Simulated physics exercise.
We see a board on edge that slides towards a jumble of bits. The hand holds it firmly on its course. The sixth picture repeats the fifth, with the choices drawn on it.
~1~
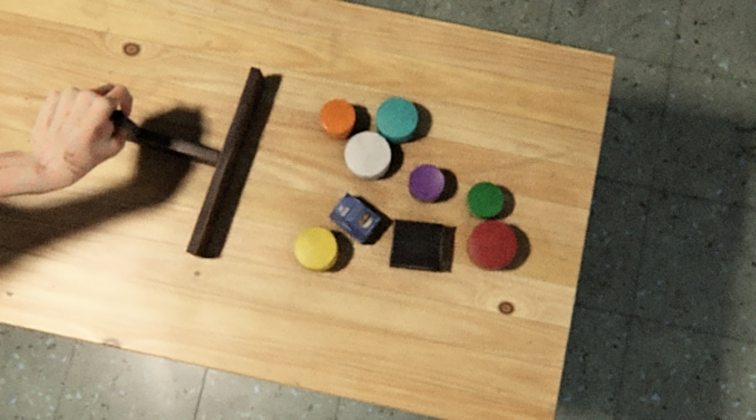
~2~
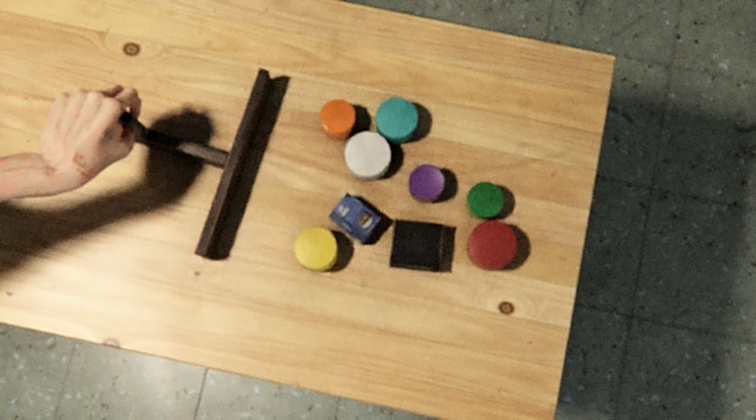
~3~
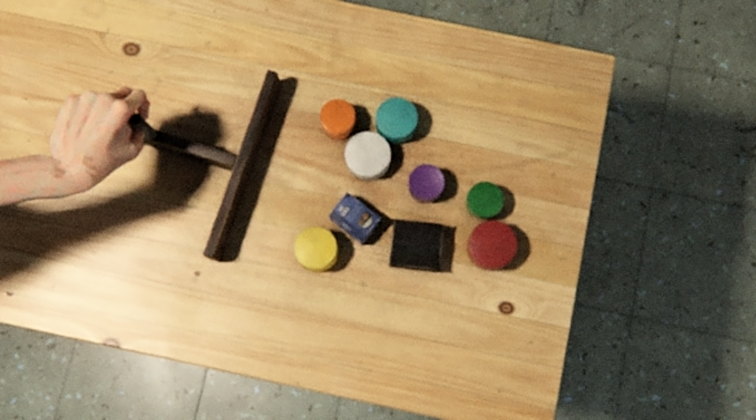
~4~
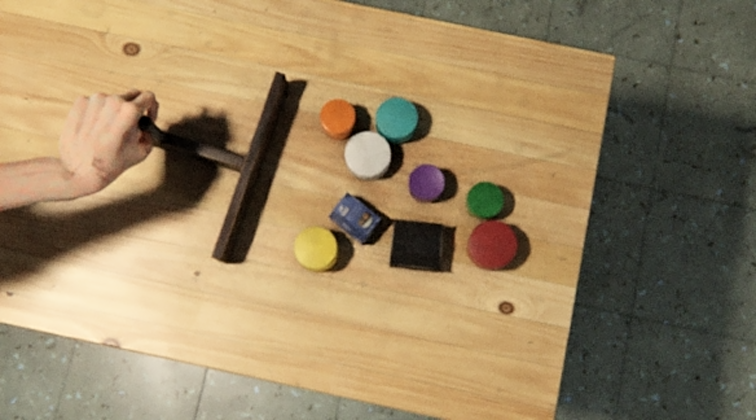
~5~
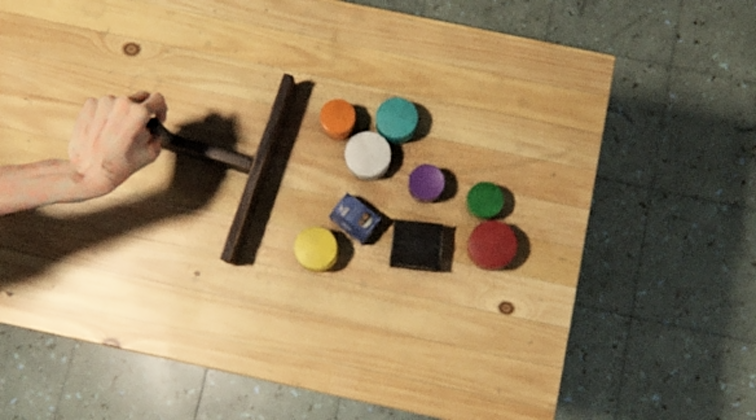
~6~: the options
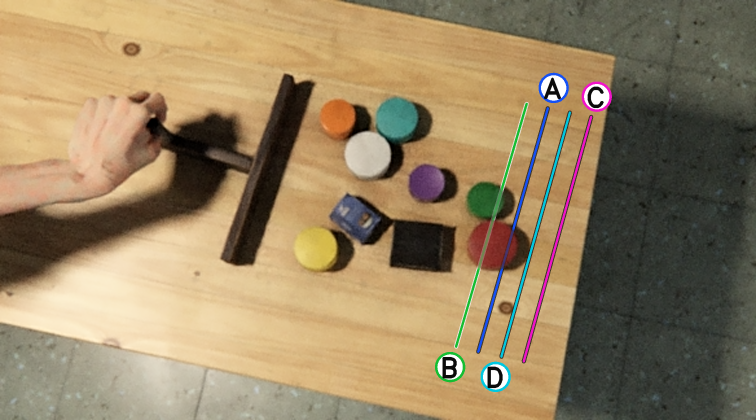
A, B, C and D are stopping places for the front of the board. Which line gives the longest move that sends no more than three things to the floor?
No fourth one falls up to A.
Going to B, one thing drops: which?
The red tin.
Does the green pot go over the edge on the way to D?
Yes.
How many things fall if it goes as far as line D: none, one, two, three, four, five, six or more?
In all, four.
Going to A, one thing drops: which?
The red tin goes over.
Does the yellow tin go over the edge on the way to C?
By then, no.
On the marked copy, A at (514, 227); B at (492, 222); C at (558, 236); D at (536, 232).
Taking A. A third of the way, board (349, 185); turquoise tin (430, 120); yellow tin (355, 261).
Two thirds of the way, board (442, 204); red tin (554, 263); green pot (539, 213).
When it is over, board (515, 219); red tin over the edge; black box (572, 286); one fallen.
As for the rest, B is within the limit but short; C drops four; D drops four.
